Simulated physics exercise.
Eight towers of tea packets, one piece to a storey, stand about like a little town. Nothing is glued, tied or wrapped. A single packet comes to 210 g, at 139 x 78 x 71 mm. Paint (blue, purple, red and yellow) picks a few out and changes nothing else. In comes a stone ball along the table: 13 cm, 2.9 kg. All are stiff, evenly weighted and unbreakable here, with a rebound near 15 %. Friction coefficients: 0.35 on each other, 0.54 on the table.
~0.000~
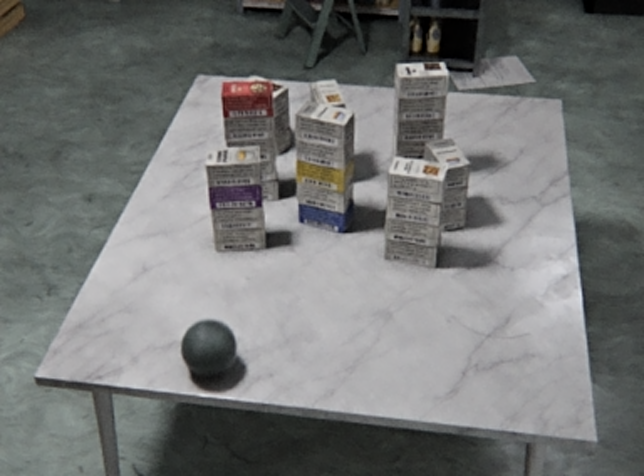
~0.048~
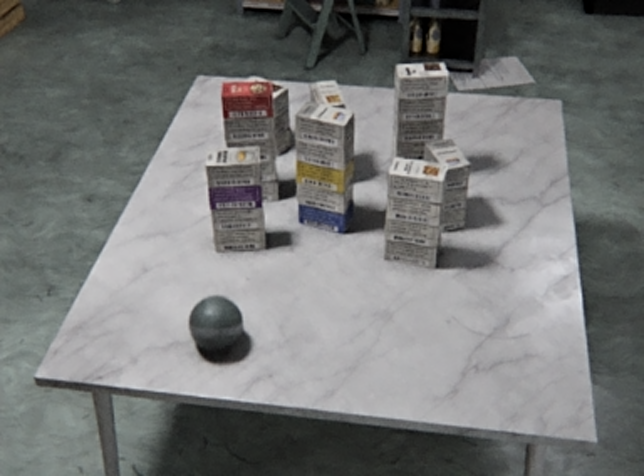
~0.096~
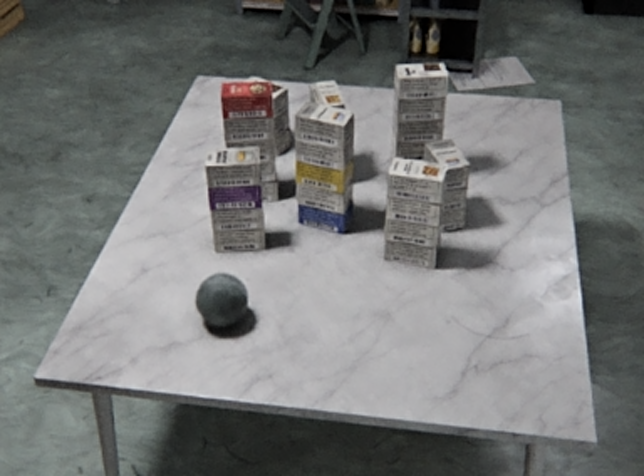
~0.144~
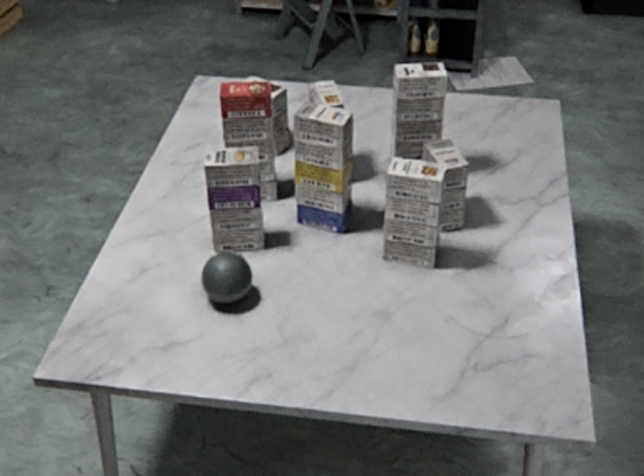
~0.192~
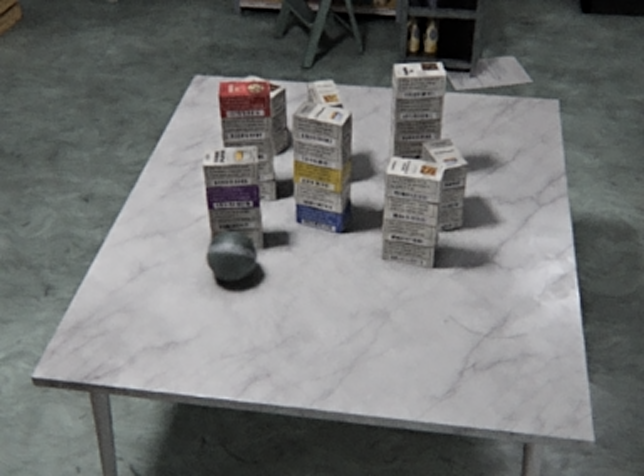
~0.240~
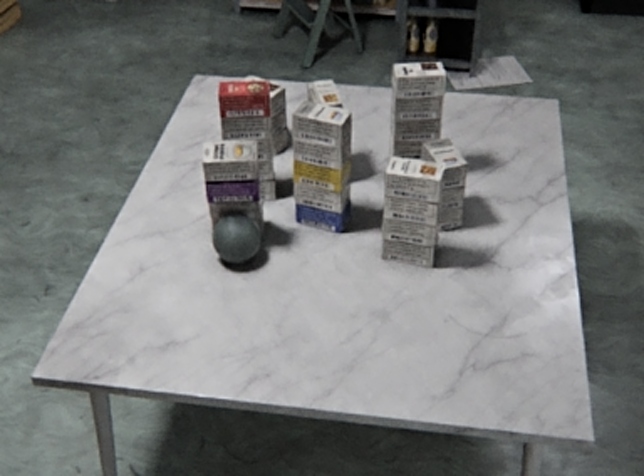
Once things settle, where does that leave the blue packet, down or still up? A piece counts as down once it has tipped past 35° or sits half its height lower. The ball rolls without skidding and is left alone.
In the end the blue packet holds its level.
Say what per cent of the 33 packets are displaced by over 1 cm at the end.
It is 40 per cent.
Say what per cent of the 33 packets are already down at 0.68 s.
At that moment 15 per cent.
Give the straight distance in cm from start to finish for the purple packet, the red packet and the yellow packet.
About: Purple 12, red 28, yellow 0.
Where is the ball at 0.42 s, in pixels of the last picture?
Around (253, 194).
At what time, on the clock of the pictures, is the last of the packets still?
At about 2.0 s.
By 0.42 s, ball still moving; 2 of the 33 packets down; blue packet unmoved; purple packet on its side.
By 0.68 s, ball still moving; 5 of the 33 packets down; blue packet unmoved; red packet on its side.
When it is over (2.3 s), ball at rest; 6 of the 33 packets down; blue packet unmoved; purple packet on its side; red packet on its side. In pixels of the last frame, middles, blue packet near (323, 211), purple packet near (237, 202).
